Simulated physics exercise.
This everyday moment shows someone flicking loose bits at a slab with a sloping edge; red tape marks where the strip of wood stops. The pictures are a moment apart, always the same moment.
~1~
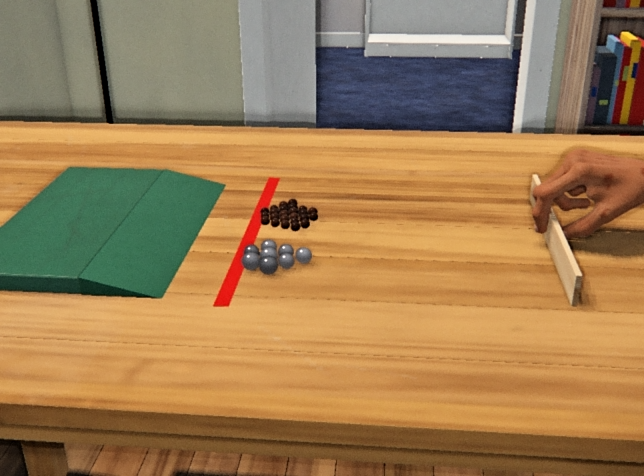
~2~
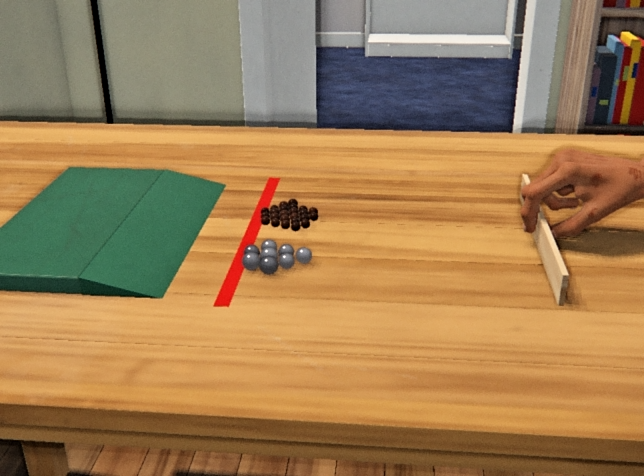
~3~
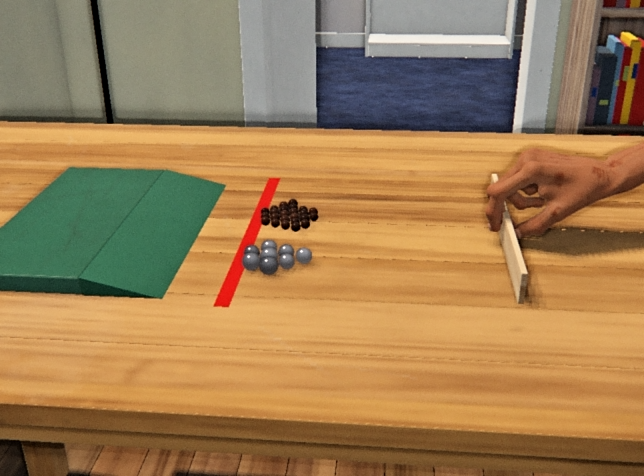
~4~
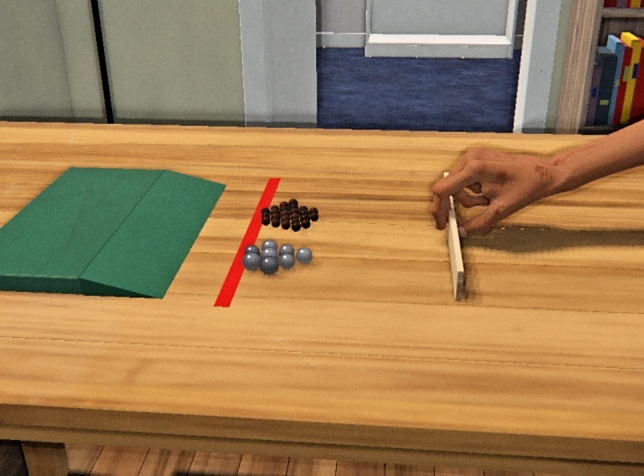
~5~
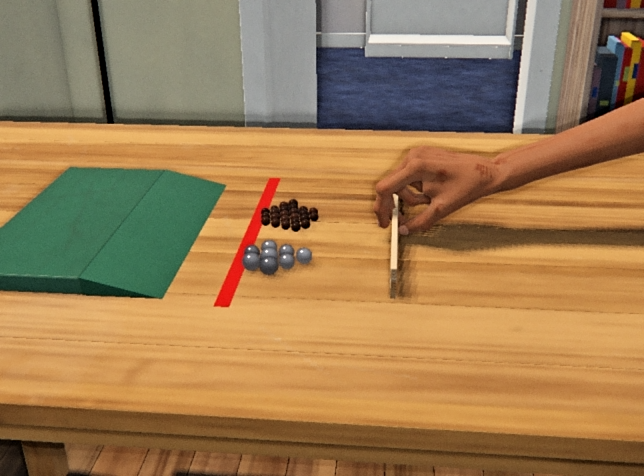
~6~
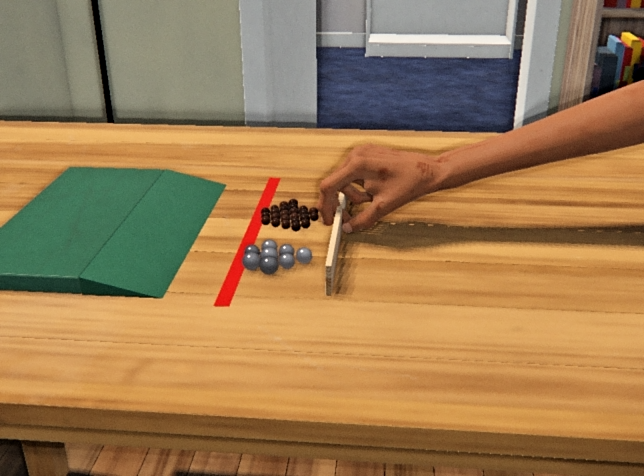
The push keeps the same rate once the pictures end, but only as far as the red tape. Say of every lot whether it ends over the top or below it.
Front lot: Over the top. Back lot: Over the top.
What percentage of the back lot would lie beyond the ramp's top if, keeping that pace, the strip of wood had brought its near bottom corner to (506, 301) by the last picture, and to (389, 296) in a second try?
Roughly 0 per cent the first time and 70 per cent the second.
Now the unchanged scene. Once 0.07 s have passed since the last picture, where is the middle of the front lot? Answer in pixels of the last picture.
I'd put the middle of it near (244, 254).
Then, 0.07 s on from there, strip of wood still moving, near (271, 208); front lot the whole lot short of the ramp; back lot the whole lot short of the ramp.
Then, 0.15 s on from there, strip of wood stopped at the red tape; front lot near two thirds on the ramp, near a third short of the ramp; back lot near half on the ramp, near half short of the ramp.
Then, 0.43 s on from there, strip of wood stopped at the red tape; front lot the whole lot past the top; back lot the whole lot past the top.
In the end, strip of wood stopped at the red tape; front lot the whole lot past the top; back lot the whole lot past the top.
